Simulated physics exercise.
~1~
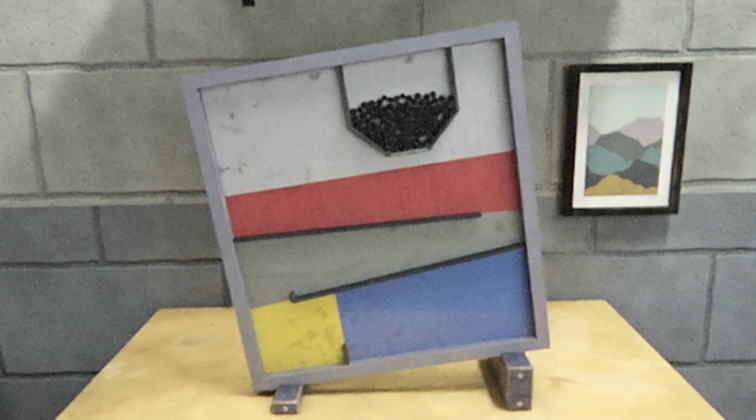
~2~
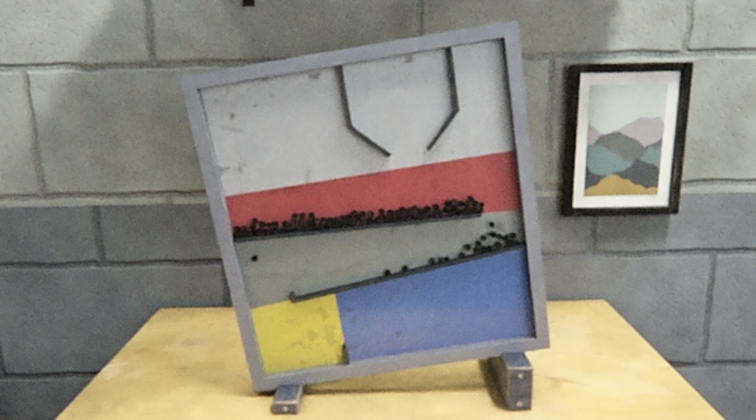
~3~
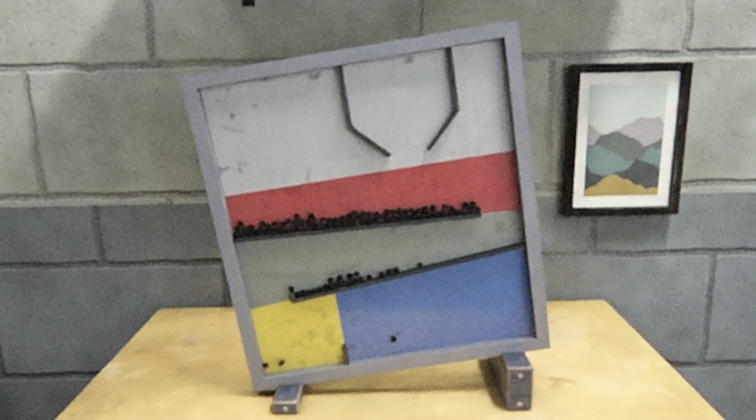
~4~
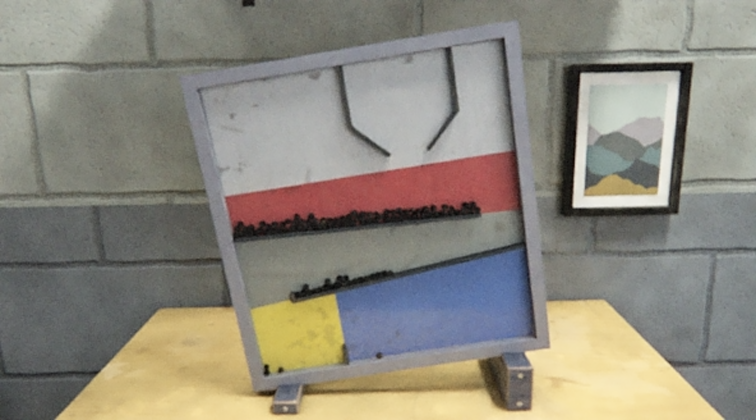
A tilted grey case held black beads in a hopper until its bottom opened, and they dropped onto a sloping ledge, some spilling to the one below and sliding left; most settled in the red section, some in grey, and a few in yellow.
